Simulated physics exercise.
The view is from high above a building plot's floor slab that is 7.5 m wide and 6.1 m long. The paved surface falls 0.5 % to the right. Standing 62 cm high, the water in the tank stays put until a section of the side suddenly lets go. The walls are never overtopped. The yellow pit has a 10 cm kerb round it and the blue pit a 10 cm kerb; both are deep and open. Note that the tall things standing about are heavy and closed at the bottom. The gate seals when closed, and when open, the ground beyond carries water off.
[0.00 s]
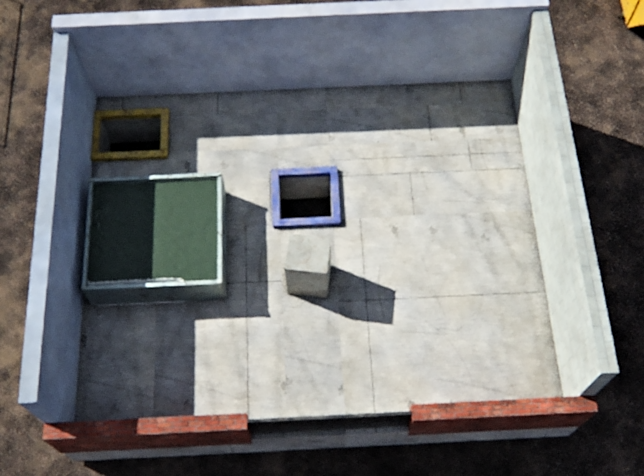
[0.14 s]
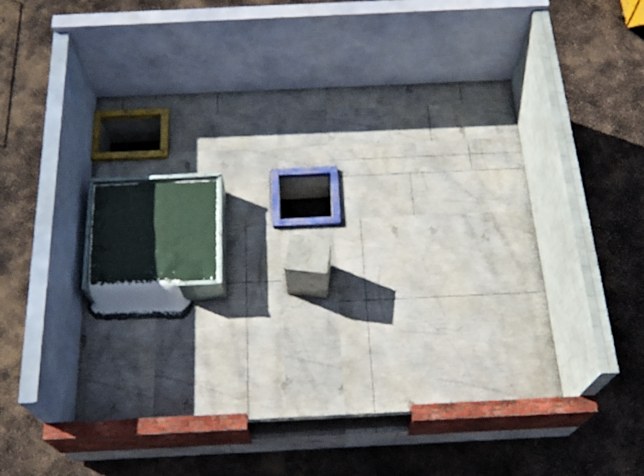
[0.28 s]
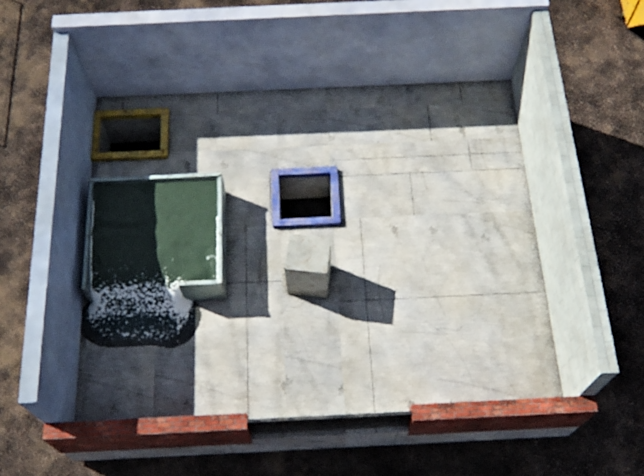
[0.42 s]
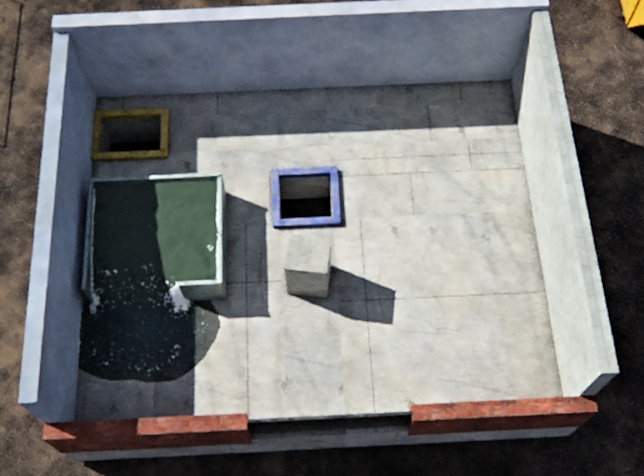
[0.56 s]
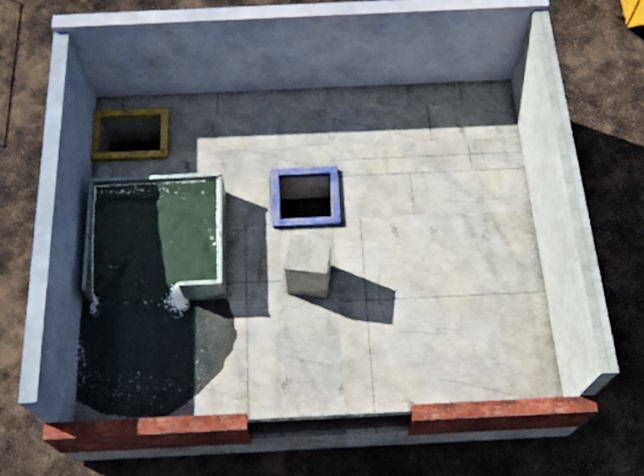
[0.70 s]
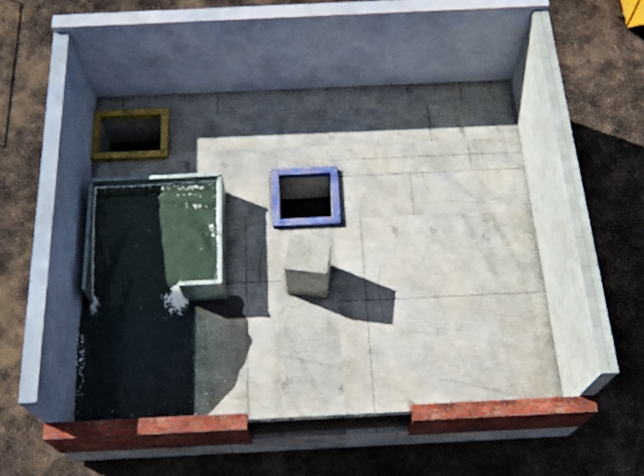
The video shows a walled floor slab with a yellow-edged pit, a blue-edged pit, a small block and a tank of dark green water, which pours from the tank's near side and spreads across the floor toward the red front wall.
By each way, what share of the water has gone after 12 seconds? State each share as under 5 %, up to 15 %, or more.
For the gateway, the share is under 5 %. For the yellow pit, the share is not even 5 %. For the blue pit, the share is less than 5 %.
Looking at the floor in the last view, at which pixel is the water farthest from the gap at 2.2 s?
Around pixel (404, 416).
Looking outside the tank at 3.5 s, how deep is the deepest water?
I'd say near 22 centimetres.
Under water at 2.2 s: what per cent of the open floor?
Covered: Roughly 20 per cent.
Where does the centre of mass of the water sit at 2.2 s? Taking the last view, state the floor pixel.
(160, 328).
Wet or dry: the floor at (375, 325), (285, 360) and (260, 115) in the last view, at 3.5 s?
In that order: Wet, under water, still dry.
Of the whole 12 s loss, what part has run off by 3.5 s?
0 %.
After 1.4 s water covers 15 % of the floor and is deepest (56 cm) near (76, 420); gone so far, the gateway 0 %, the yellow pit 0 %, the blue pit 0 %.
After 2.2 s water covers 20 % of the floor and is deepest (42 cm) near (87, 432); gone so far, the gateway 0 %, the yellow pit 0 %, the blue pit 0 %.
After 3.5 s water covers 45 % of the floor and is deepest (22 cm) near (81, 342); gone so far, the gateway 0 %, the yellow pit 0 %, the blue pit 0 %.
After 7.0 s water covers 75 % of the floor and is deepest (16 cm) near (556, 408); gone so far, the gateway 0 %, the yellow pit 0 %, the blue pit 0 %.
After 12.0 s water covers 95 % of the floor and is deepest (11 cm) near (505, 95); gone so far, the gateway 0 %, the yellow pit 0 %, the blue pit 0 %.
